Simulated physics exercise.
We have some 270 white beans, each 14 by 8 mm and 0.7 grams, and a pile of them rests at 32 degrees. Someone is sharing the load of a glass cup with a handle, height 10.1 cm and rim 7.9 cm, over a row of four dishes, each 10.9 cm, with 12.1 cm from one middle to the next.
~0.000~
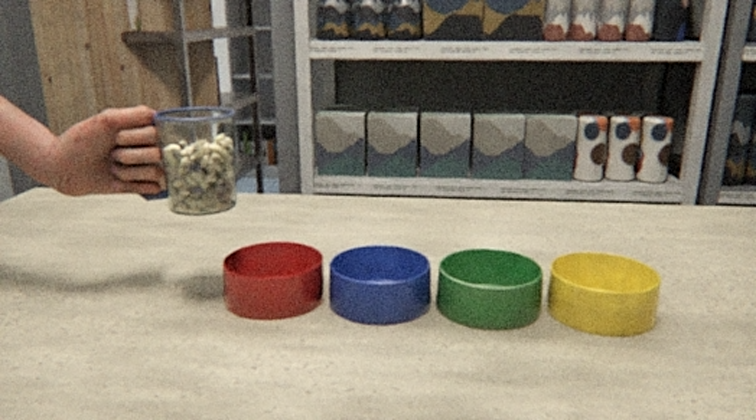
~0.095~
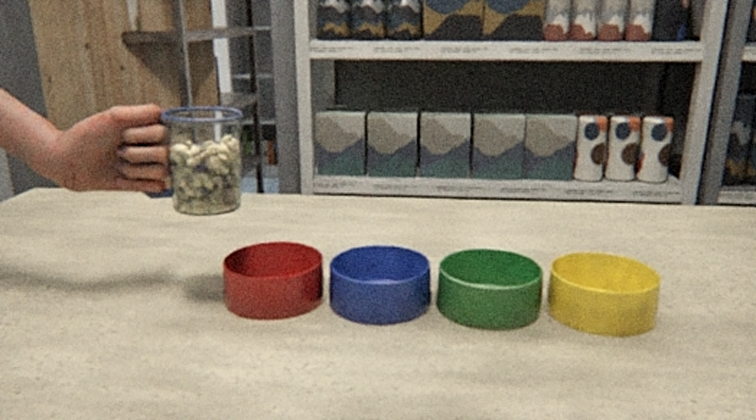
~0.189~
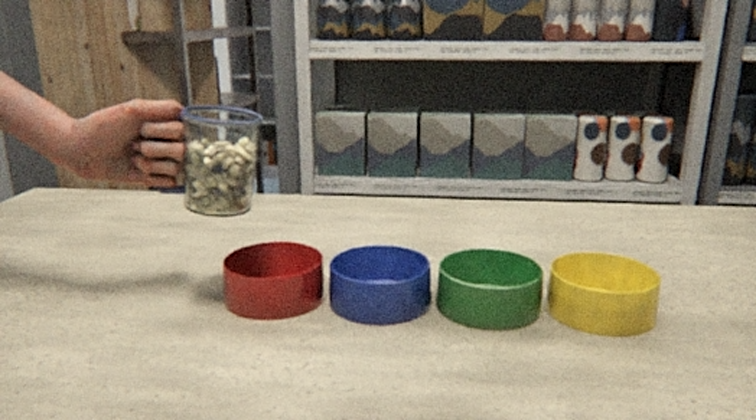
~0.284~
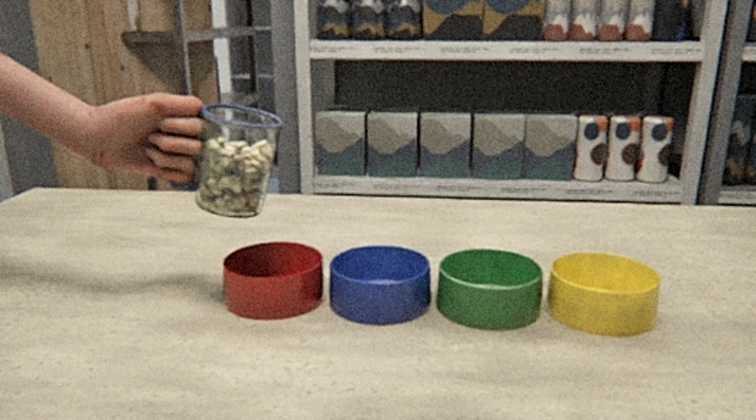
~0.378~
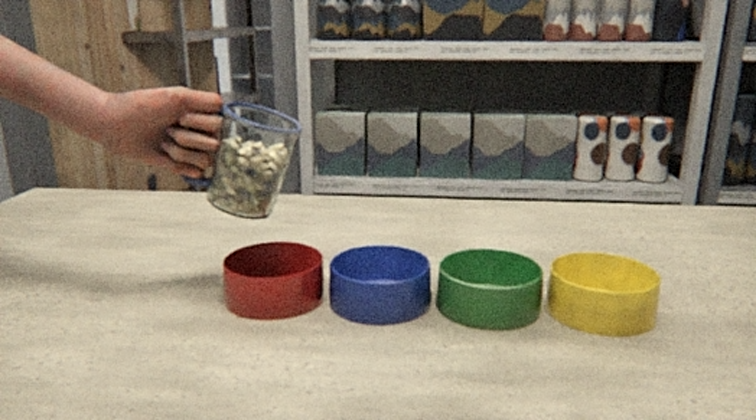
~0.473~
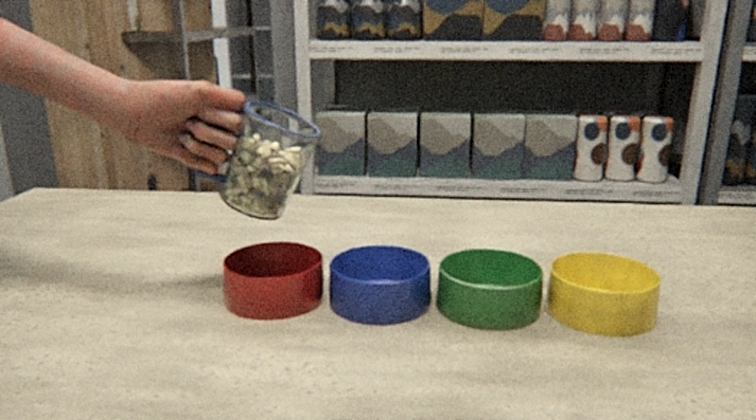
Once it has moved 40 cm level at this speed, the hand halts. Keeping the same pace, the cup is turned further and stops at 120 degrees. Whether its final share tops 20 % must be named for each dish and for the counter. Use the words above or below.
Red - below; blue - below; green - below; yellow - above; counter - below.
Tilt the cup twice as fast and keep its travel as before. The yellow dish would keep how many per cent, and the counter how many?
Yellow 0; counter 10.
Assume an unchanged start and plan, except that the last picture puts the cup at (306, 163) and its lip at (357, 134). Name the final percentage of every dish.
It'd finish with red at 0, blue at 0, green at 0 and yellow at 90.
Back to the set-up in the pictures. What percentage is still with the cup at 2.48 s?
About 0 per cent.
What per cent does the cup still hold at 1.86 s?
Around 90 per cent of the load.
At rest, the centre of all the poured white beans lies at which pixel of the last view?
About (616, 293).
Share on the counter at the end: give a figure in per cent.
The share comes to some 10 percent.
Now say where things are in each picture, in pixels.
Cup at (199, 161), tilt 0 degrees, lip at (232, 115), moved 0.0 cm; middle of the pieces at (204, 174); red dish at (273, 259); blue dish at (380, 263); green dish at (490, 267); yellow dish at (604, 271), in the first picture.
Cup at (205, 161), tilt 2 degrees, lip at (240, 116), moved 0.7 cm; middle of the pieces at (209, 174), in the second picture.
Cup at (220, 161), tilt 7 degrees, lip at (260, 120), moved 2.4 cm; middle of the pieces at (223, 175), in the third picture.
Cup at (236, 162), tilt 13 degrees, lip at (280, 125), moved 4.1 cm; middle of the pieces at (237, 175), in the fourth picture.
Cup at (252, 162), tilt 18 degrees, lip at (299, 130), moved 5.8 cm; middle of the pieces at (251, 175), in the fifth picture.
Cup at (267, 162), tilt 24 degrees, lip at (319, 135), moved 7.5 cm; middle of the pieces at (265, 175); red dish at (273, 259); blue dish at (380, 263); green dish at (490, 267); yellow dish at (604, 271). Its pace works out near 60 degrees a second; the hand travels 18 cm a second, in the sixth picture.
After 1.31 s, tilt 73 degrees; cup holds 100 %.
Then, at 1.86 s, tilt 104 degrees; cup holds 90 %, yellow 5 %.
After 2.48 s, tilt 120 degrees; cup holds 0 %, yellow 90 %.
At rest (3.3 s), red 0 %, blue 0 %, green 0 %, yellow 90 %, counter 10 %.
